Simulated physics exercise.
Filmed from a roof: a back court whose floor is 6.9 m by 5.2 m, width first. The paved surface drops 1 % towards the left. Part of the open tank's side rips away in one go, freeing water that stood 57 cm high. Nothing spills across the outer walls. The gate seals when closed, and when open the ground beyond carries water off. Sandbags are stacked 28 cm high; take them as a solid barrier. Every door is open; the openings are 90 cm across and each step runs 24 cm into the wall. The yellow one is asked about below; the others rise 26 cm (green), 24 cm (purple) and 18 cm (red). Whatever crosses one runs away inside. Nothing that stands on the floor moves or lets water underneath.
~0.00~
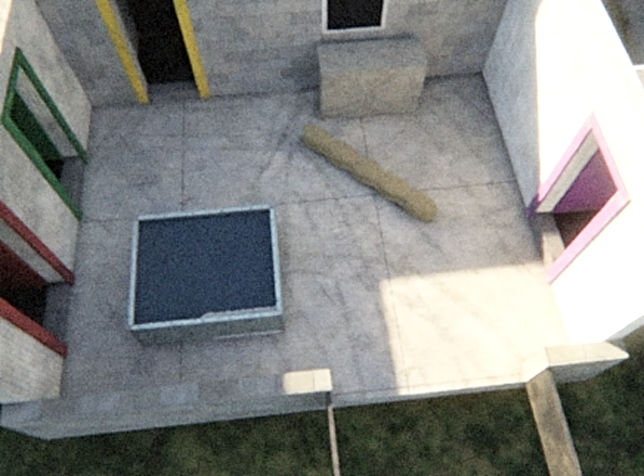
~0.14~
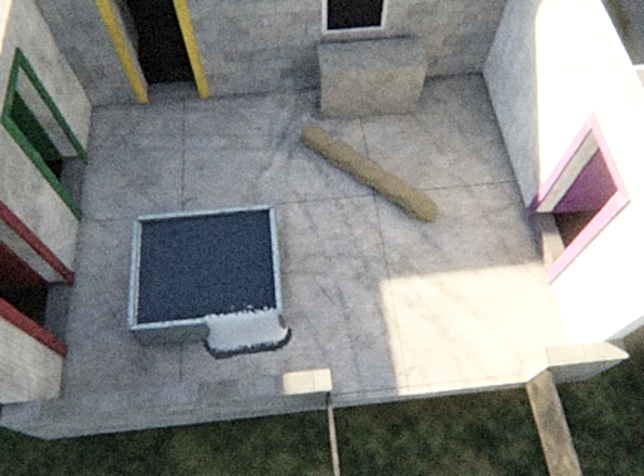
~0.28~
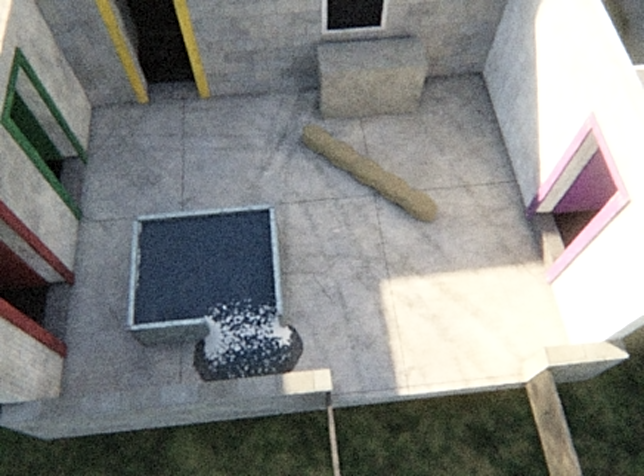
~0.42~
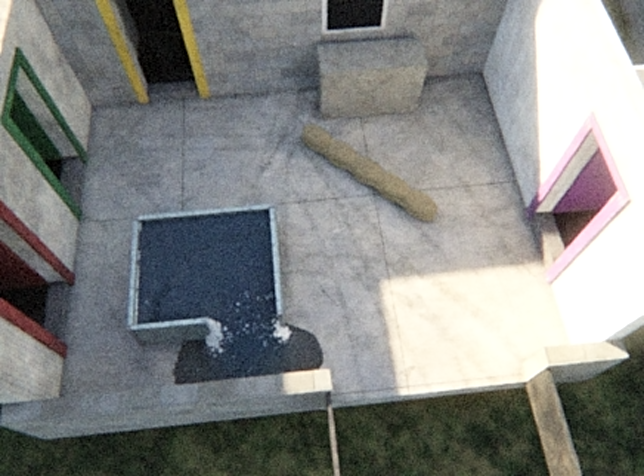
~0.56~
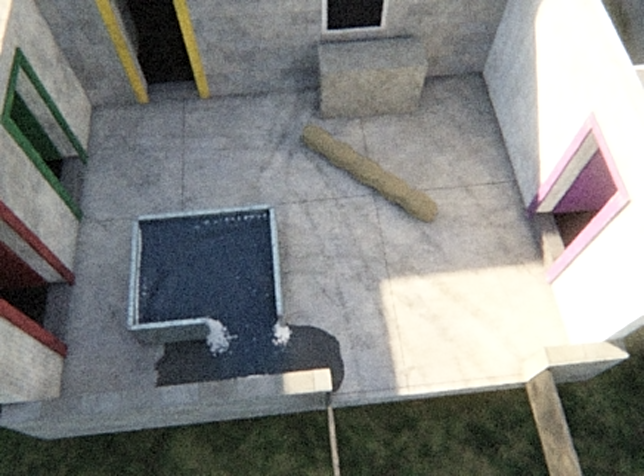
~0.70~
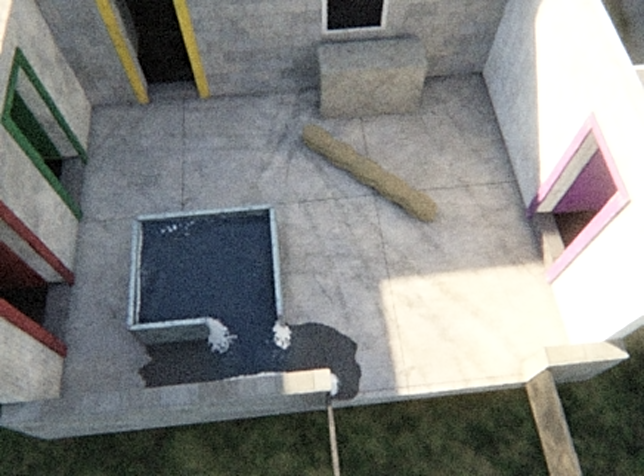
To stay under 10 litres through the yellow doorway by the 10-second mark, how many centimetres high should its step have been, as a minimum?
About 6.5 cm.
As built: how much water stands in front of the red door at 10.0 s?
Some 5.5 cm.
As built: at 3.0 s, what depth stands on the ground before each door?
Depths in cm: Green 3, yellow 0, purple 11, red 14.
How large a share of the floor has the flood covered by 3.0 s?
About 45 per cent.
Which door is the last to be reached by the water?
Last comes the yellow one.
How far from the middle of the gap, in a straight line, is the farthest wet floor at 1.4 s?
Some 2.6 m out.
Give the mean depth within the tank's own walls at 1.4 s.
About 38 cm.
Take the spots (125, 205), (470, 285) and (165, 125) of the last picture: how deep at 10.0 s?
In that order: 3, 3 and 6 cm.
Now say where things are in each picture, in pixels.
Still water, 57 cm deep, in the open tank at (206, 266); the yellow door at (160, 55) is dry, in the first frame.
The gap is at (246, 326), the front 0.3 m out at (215, 352); the back of the open tank holds 57 cm, in the second frame.
The front is at a hidden place, 0.7 m from the gap at (246, 326); 0.7 m2 of floor is wet, 57 cm left at the back, in the third frame.
The gap is at (246, 327), the front 0.9 m out at a hidden place; the back of the open tank holds 57 cm, in the fourth frame.
The front is at a hidden place, 1.1 m from the gap at (246, 327); 1.5 m2 of floor is wet, 51 cm left at the back, in the fifth frame.
Water pours out at (246, 326) and has run 1.3 m, to a hidden place; about 12 cm deep outside, 48 cm at the back; the yellow door at (160, 55), 4.5 m from the gap, is still 4.5 m from the nearest water, in the sixth frame.
After 1.4 s water covers 15 % of the floor, deepest (43 cm) near (251, 379); it has not reached the yellow door.
After 3.0 s water covers 45 % of the floor, deepest (24 cm) near (251, 379); it has not reached the yellow door.
After 10.0 s water covers 90 % of the floor, deepest (9 cm) near (90, 129); 6 cm at the yellow door, 0 litres in over its 15 cm step.
At the yellow door as built, the water arrived by 4.4 s and peaked near 10 cm at 4.8 s.
Run again over the same 10 s with other heights there, 18 litres in over 5.5 cm, 3 litres over 7.5 cm. The limit of 10 litres is kept from about 6.5 cm up.
